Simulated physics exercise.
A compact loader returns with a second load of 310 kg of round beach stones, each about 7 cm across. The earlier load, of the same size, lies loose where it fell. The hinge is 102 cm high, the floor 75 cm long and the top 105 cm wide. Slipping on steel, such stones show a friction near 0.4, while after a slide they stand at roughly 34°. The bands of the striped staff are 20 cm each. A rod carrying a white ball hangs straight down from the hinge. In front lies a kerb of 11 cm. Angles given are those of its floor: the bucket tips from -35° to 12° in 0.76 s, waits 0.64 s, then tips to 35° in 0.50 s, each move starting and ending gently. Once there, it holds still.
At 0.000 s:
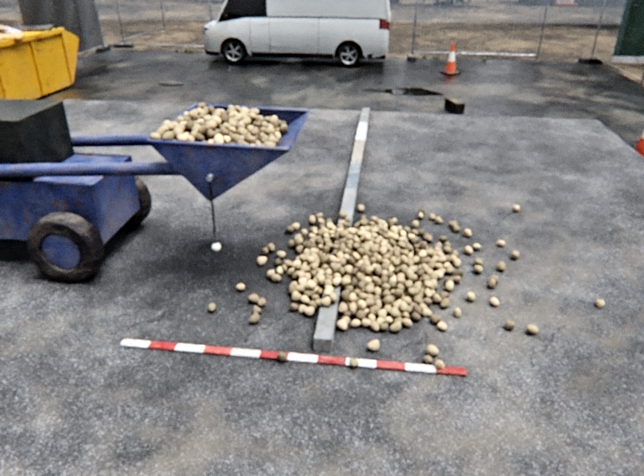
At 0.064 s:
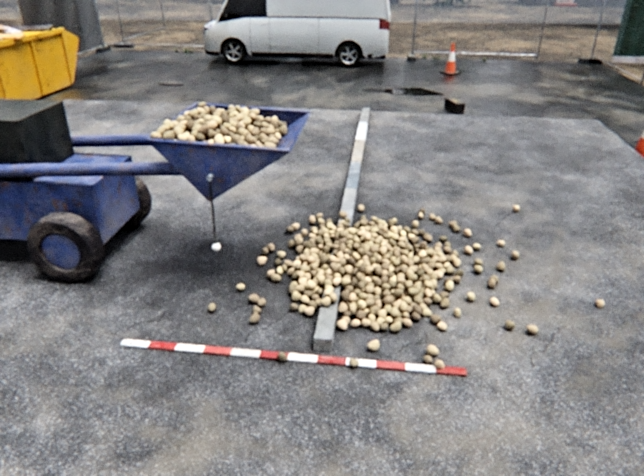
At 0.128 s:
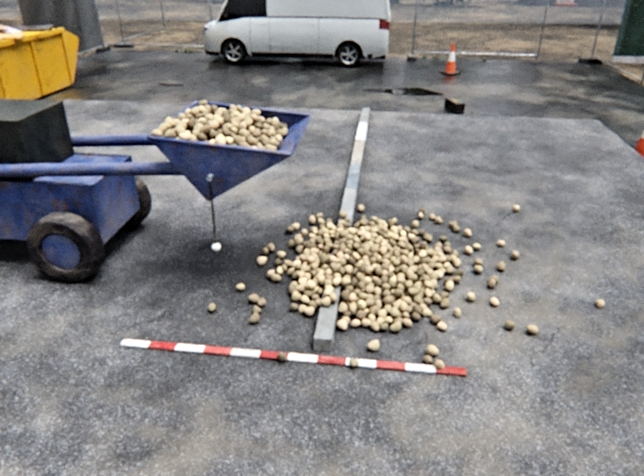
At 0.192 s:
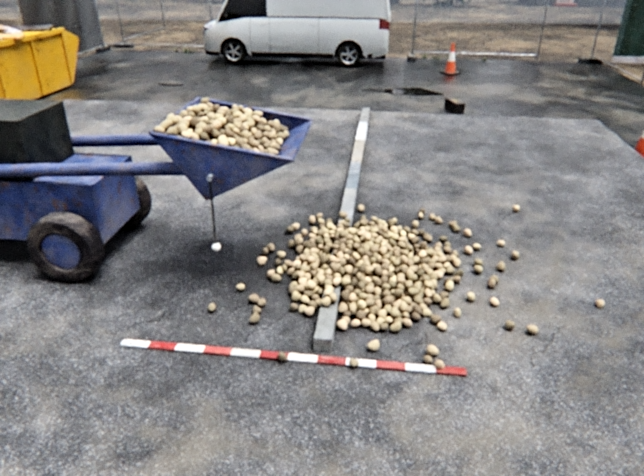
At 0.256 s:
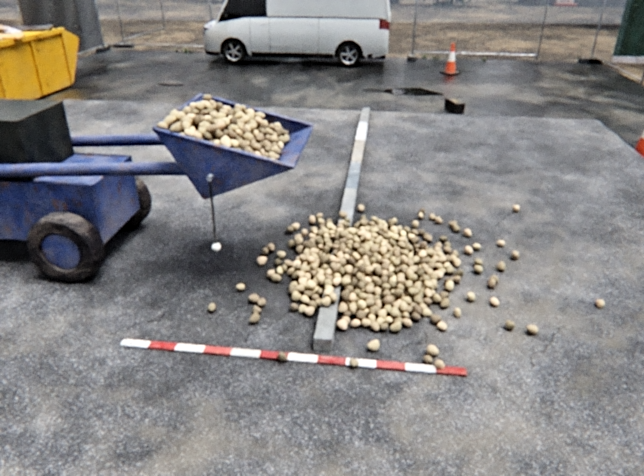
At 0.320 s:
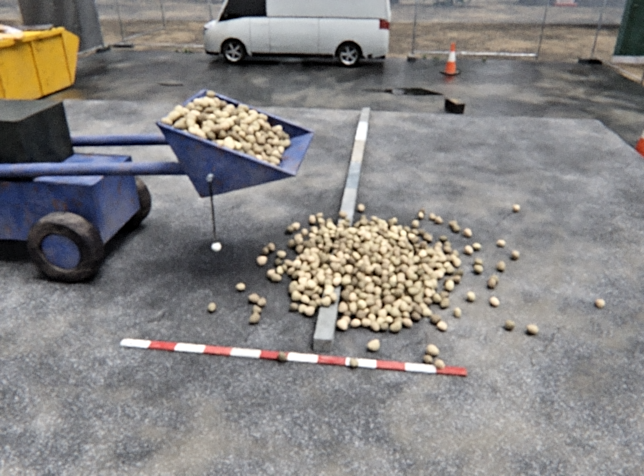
The clip opens on a blue wheeled machine at left holding a raised bucket full of pale rounded stones, beside a loose heap strewn across a kerb behind a red-and-white staff. The bucket slowly tilts forward, its right-hand lip dipping as the stones ride along inside; the heap stays still.
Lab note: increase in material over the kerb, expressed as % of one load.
Increase: 24 %.
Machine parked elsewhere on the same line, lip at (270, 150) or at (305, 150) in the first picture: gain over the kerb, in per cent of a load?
Around 5 percent, then around 45 percent.
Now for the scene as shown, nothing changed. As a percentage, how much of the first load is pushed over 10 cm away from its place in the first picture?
Some 5 percent, give or take.
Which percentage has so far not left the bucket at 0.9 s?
Close to 100 in a hundred.
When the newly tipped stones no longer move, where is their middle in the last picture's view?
Roughly pixel (318, 251) in the last view.
After 0.6 s the floor is at 5°; in per cent of one load, 100 in the bucket, 26 on this side of the kerb, 74 over the kerb; the foremost stones are at (520, 271).
After 0.9 s the floor is at 12°; in per cent of one load, 98 in the bucket, 27 on this side of the kerb, 74 over the kerb; the foremost stones are at (520, 271).
After 2.3 s the floor is at 35°; in per cent of one load, 3 in the bucket, 101 on this side of the kerb, 96 over the kerb; the foremost stones are at (520, 271).
After 4.8 s the floor is at 35°; in per cent of one load, 0 in the bucket, 102 on this side of the kerb, 99 over the kerb; the foremost stones are at (520, 271). Net gain over the kerb, 24.
